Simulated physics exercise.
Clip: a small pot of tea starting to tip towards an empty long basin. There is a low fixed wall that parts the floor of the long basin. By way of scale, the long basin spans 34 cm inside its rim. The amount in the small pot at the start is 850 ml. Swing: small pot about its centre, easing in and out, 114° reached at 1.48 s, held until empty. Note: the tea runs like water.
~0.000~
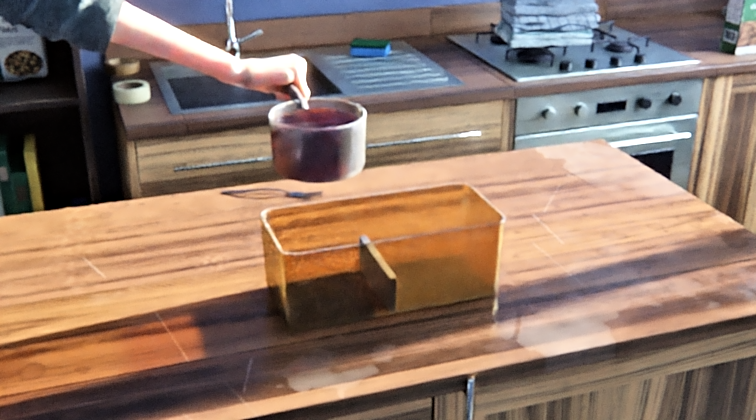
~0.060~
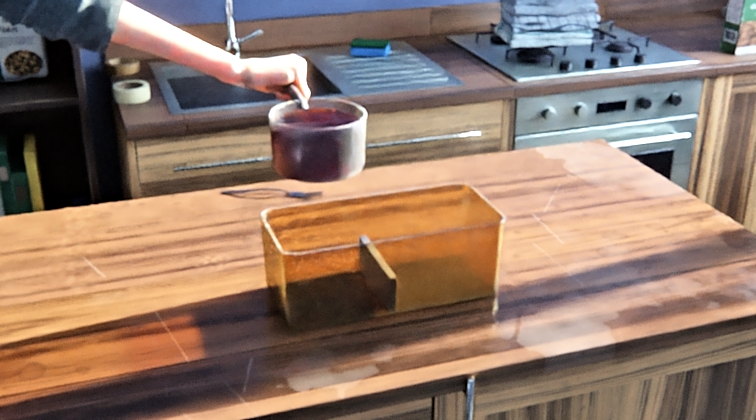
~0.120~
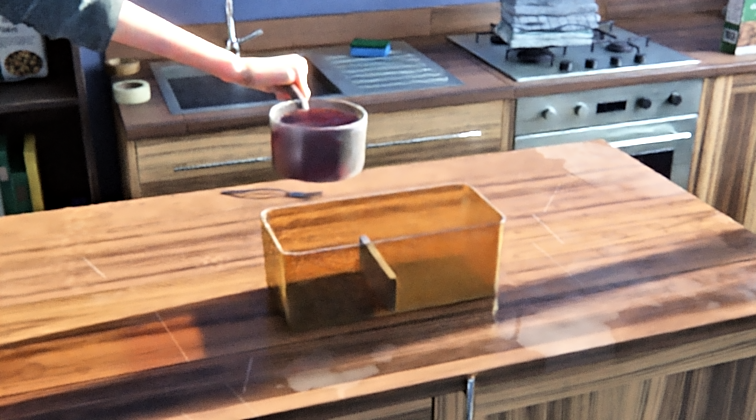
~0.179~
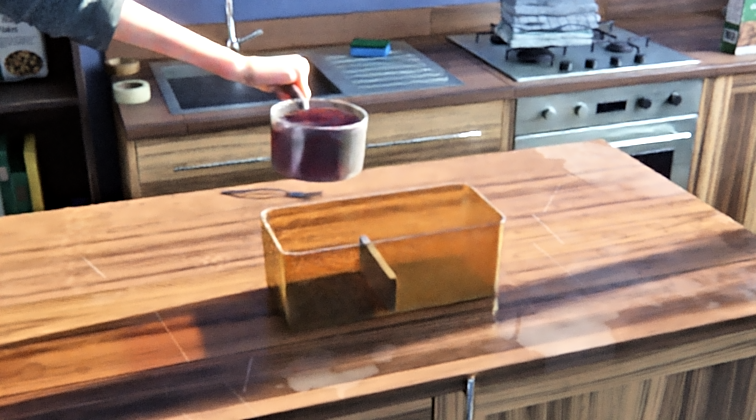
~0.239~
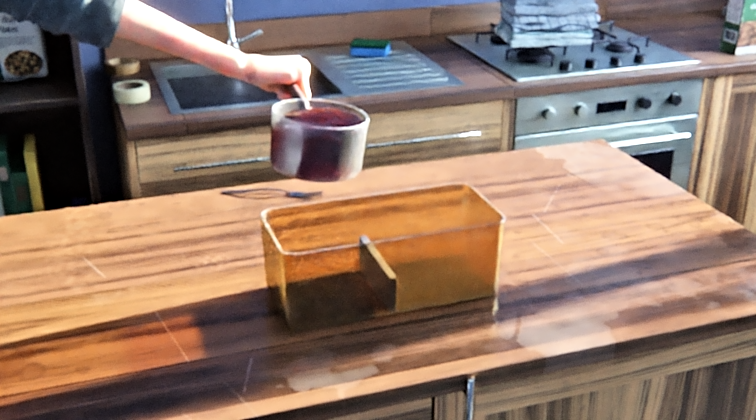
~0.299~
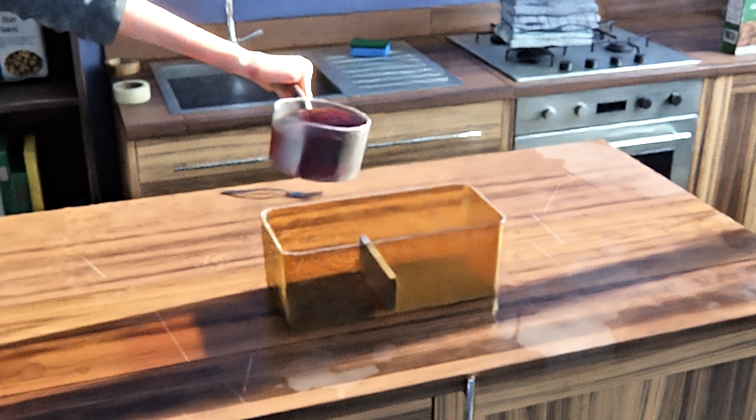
A hand reaching in from the upper left holds a small whitish pot of dark red tea above a long, empty amber basin with a low dividing wall, in a sunlit kitchen seen from slightly above. The basin sits on a striped wooden counter, with a sink, green-and-blue sponge and steel stove behind. The pot gradually leans slightly rightward, while the camera stays still.
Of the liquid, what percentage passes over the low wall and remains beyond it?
The far part has about 89 per cent.
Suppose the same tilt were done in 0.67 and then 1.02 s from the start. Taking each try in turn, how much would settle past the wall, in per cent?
First 80, then 85 per cent.
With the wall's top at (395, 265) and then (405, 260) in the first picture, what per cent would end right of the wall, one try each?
Respectively 70 and 55 %.
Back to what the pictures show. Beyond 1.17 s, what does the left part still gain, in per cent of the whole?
Around 8 in a hundred.
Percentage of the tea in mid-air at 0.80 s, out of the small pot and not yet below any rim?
Roughly 26 percent.
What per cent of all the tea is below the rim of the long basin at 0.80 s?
Around 16%.
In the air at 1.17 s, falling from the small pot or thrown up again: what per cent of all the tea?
Around 9 percent of the liquid.
After 0.80 s the tilt is 65° and 58 per cent is still to pour, 0 is left of the wall and 16 right of it.
After 1.17 s the tilt is 102° and 9 per cent is still to pour, 3 is left of the wall and 80 right of it.
After 1.56 s the tilt is 114° and 0 per cent is still to pour, 11 is left of the wall and 89 right of it.
After 1.98 s the tilt is 114° and 0 per cent is still to pour, 11 is left of the wall and 89 right of it.
In the end 11 per cent lies left of the wall, 89 right of it and 1 outside.
